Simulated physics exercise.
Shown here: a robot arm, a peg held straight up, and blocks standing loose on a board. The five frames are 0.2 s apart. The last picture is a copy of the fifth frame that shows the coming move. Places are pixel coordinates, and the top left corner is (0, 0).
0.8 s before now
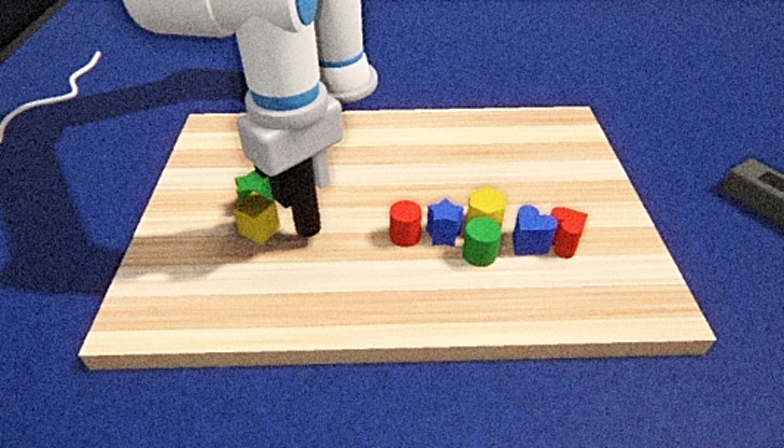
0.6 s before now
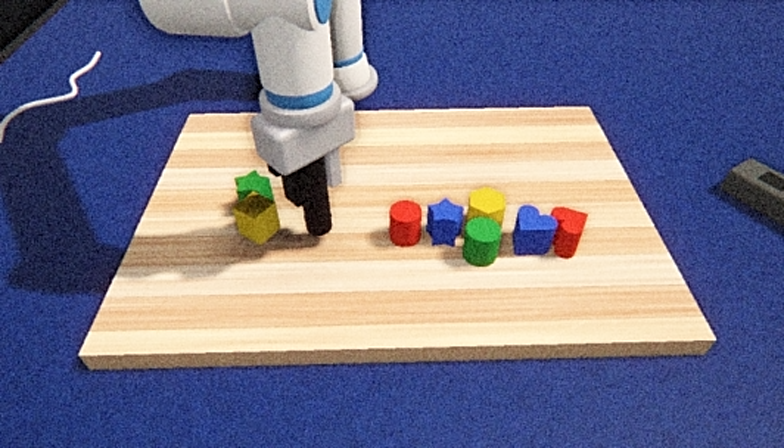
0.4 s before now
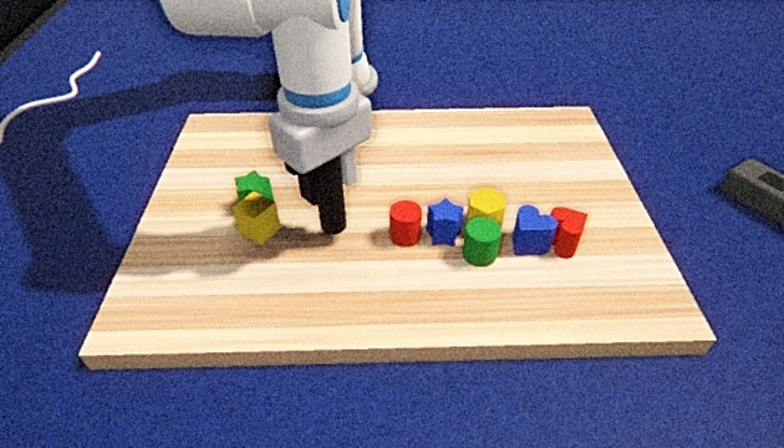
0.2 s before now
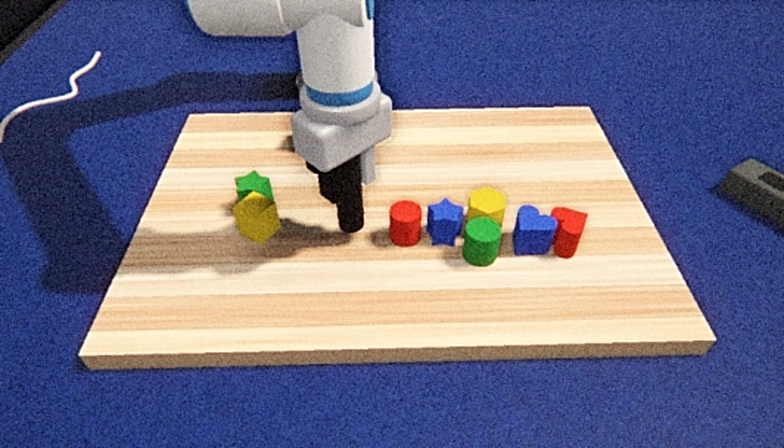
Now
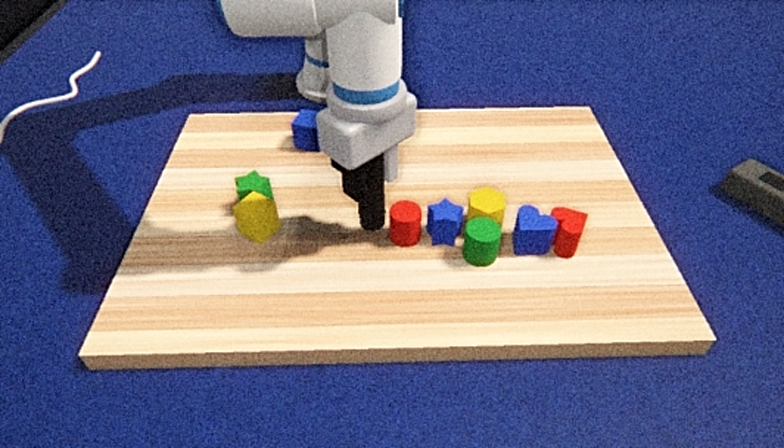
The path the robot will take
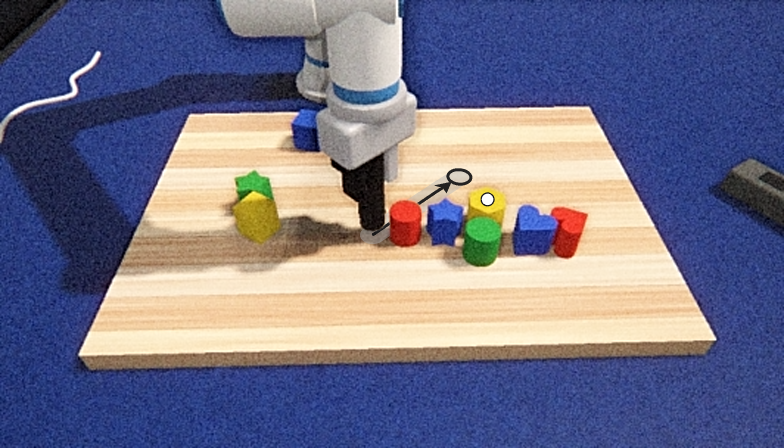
To begin with, a robot arm holds a dark upright peg just right of the yellow and green blocks on a wooden board. The arm carries the peg steadily rightward across the open wood, ending close beside the red round block, while the blocks stay where they are.
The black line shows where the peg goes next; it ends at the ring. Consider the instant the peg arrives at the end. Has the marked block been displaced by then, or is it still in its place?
It sits in its place.
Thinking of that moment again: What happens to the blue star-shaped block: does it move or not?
It will remain on its spot.
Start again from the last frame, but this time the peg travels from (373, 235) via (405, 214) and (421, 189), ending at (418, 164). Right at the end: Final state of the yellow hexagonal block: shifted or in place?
The yellow hexagonal block will stay where it is.
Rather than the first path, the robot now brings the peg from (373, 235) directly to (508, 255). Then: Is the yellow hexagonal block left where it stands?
No, that is not what happens.
Path on the board, from (373, 235) directly to (459, 177); the dot is on the yellow hexagonal block.
On the path given first. One third of the way, peg at (405, 202); red round block at (416, 208).
Two thirds of the way, peg at (433, 183); red round block at (416, 208).
At the end, peg at (461, 165); red round block at (416, 208); blue star-shaped block in place; yellow hexagonal block in place.
